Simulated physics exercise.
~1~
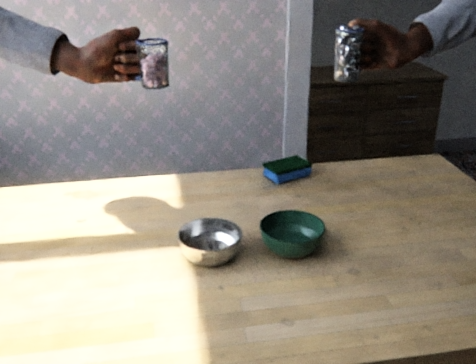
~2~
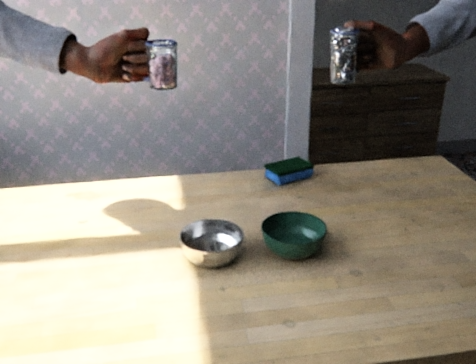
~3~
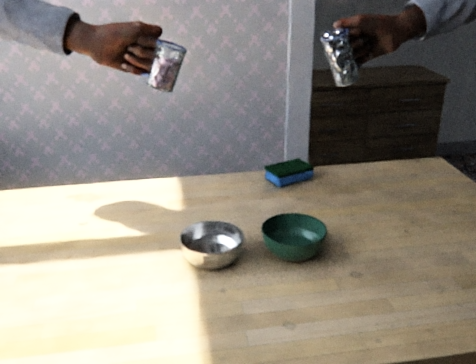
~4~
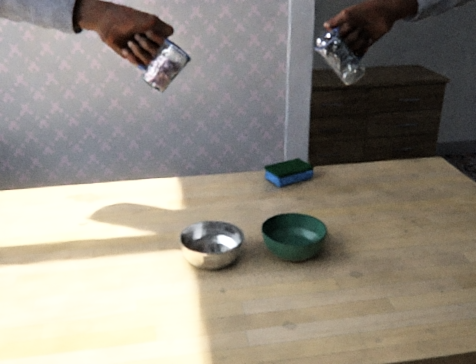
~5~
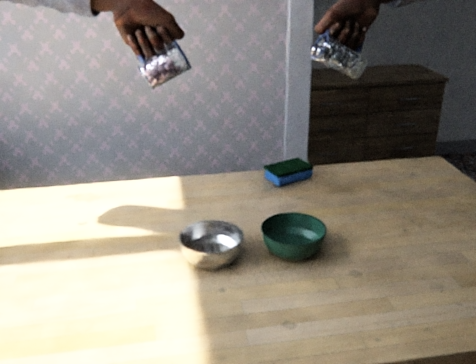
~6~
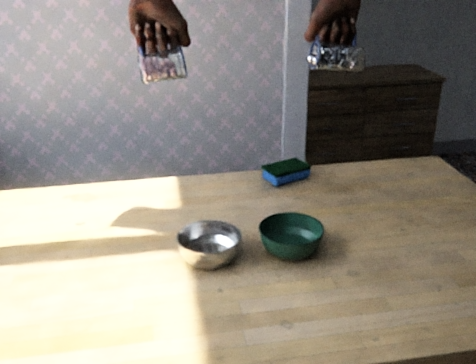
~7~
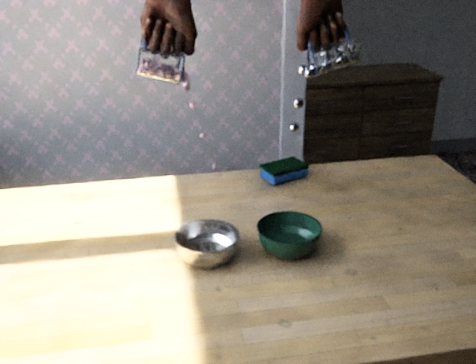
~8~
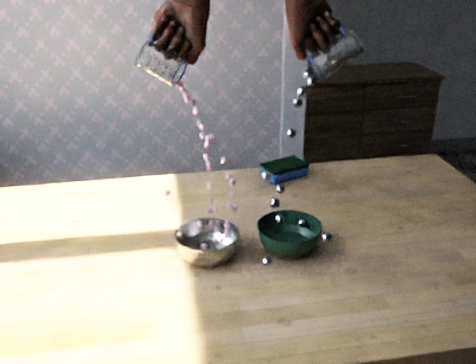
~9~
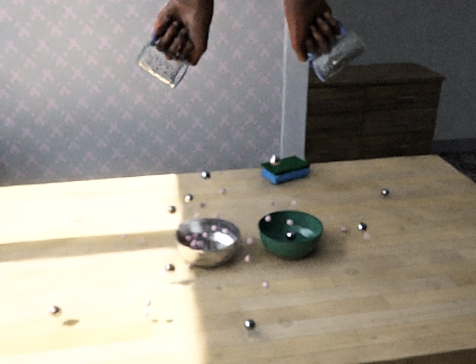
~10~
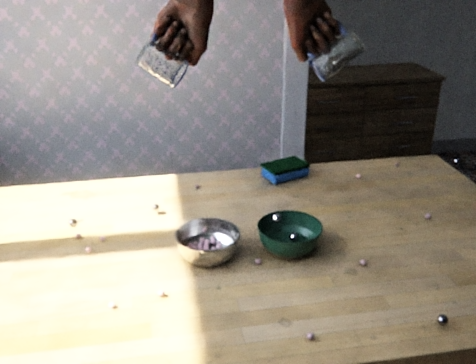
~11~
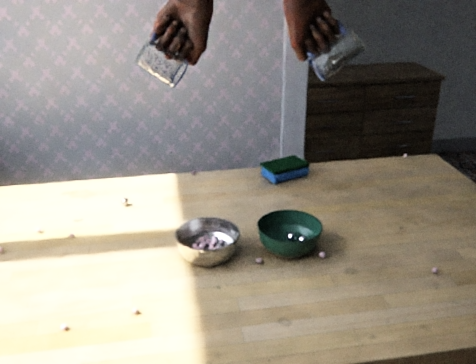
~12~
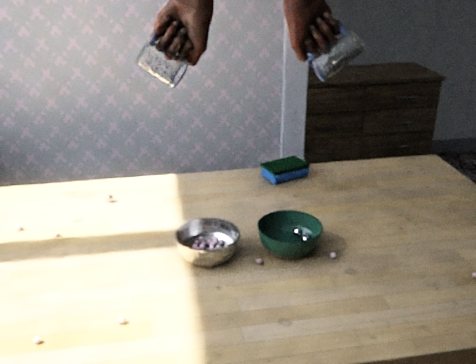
A pale wooden table stands in a room with patterned wallpaper and a dark chest of drawers, seen from slightly above by a gently swaying camera. A silver bowl sits left of a green one, with a blue and green sponge behind them. Two hands hold clear cups high above, pinkish pieces in the left and shiny silvery balls in the right. The hands tip both cups over, and the contents pour down together, bouncing and scattering across the table. Finally, most pinkish pieces rest in the silver bowl, only a few balls remain in the green one, and strays lie outside.
